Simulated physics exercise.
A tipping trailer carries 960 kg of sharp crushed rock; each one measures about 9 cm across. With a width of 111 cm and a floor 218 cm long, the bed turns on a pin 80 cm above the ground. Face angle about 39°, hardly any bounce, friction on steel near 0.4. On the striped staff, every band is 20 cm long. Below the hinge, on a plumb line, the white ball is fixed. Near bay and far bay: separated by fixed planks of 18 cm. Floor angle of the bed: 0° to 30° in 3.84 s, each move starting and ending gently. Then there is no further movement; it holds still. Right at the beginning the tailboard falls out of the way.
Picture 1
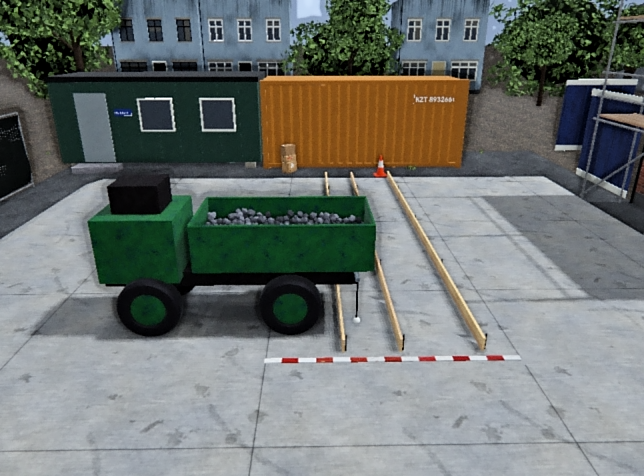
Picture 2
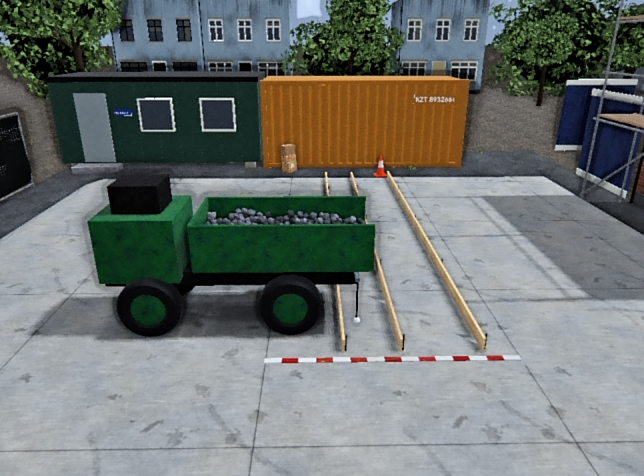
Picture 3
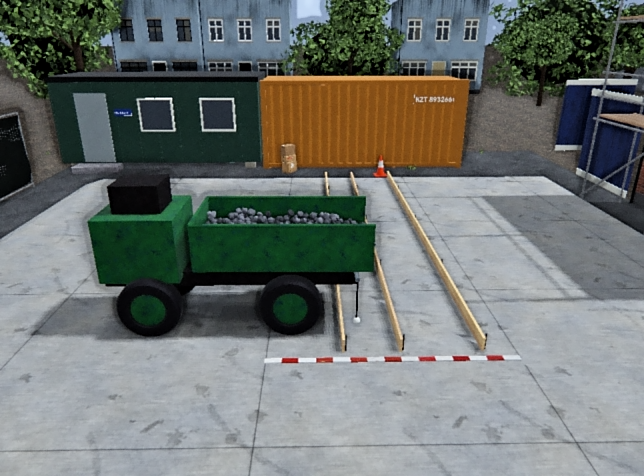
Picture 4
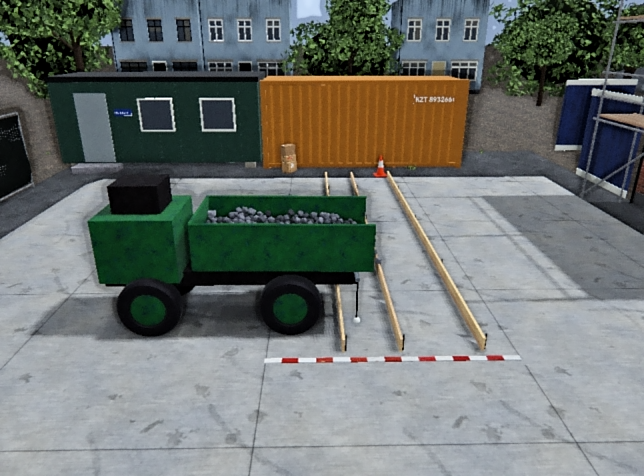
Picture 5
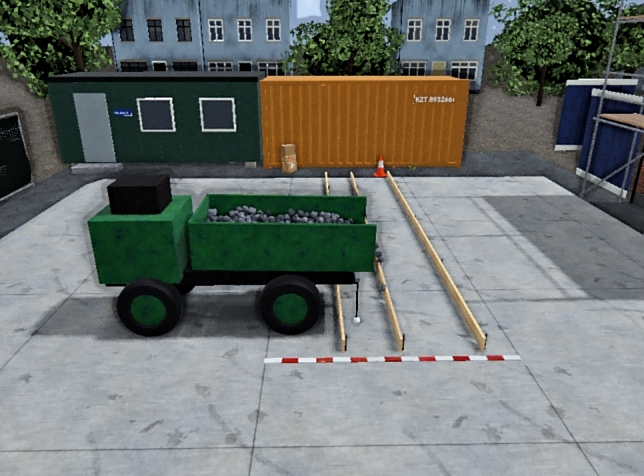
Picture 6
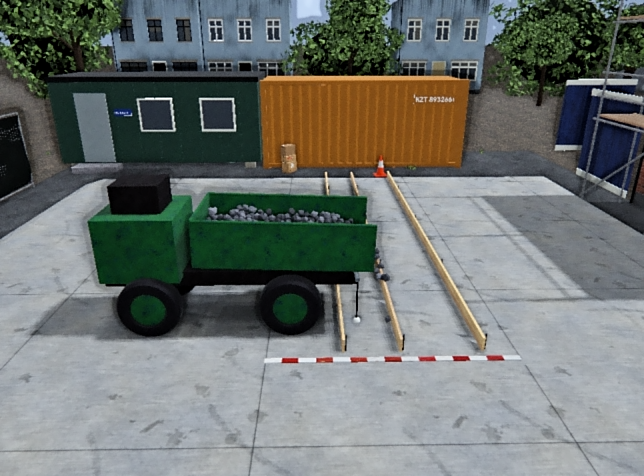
The green truck's bed of grey rocks stayed almost level, its back end barely shifting, while a few stones slipped out at the right onto the ground by the wooden beams in a paved yard.
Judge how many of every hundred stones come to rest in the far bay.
Near 75.
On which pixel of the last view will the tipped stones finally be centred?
I'd point to around (405, 301).
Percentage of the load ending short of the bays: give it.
Share of load: Approx. 0 %.
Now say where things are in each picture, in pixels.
The bed is at 0°, its lip at (373, 271); the top of the load is at (254, 216), in the first frame.
The bed is at 0°, its lip at (373, 271); the top of the load is at (255, 216), in the second frame.
Lip at (373, 271), floor tilted 0°, highest stones at (255, 215), in the third frame.
The bed is at 1°, its lip at (373, 271); the top of the load is at (241, 214); 1 % has left, in the fourth frame.
The bed is at 1°, its lip at (374, 271); the top of the load is at (239, 213); 1 % has left, in the fifth frame.
Lip at (374, 271), floor tilted 2°, highest stones at (237, 212); 1 % has left, in the sixth frame.
A little later the floor is at 25°; 83 % in the bed, 11 % in the near bay, 6 % in the far bay; the foremost stones are at (419, 309).
Then the floor is at 30°; 49 % in the bed, 23 % in the near bay, 28 % in the far bay; the foremost stones are at (443, 300).
Later still the floor is at 30°; 35 % in the bed, 24 % in the near bay, 41 % in the far bay; the foremost stones are at (454, 309).
In the end the floor is at 30°; 0 % in the bed, 27 % in the near bay, 73 % in the far bay; the foremost stones are at (459, 307).
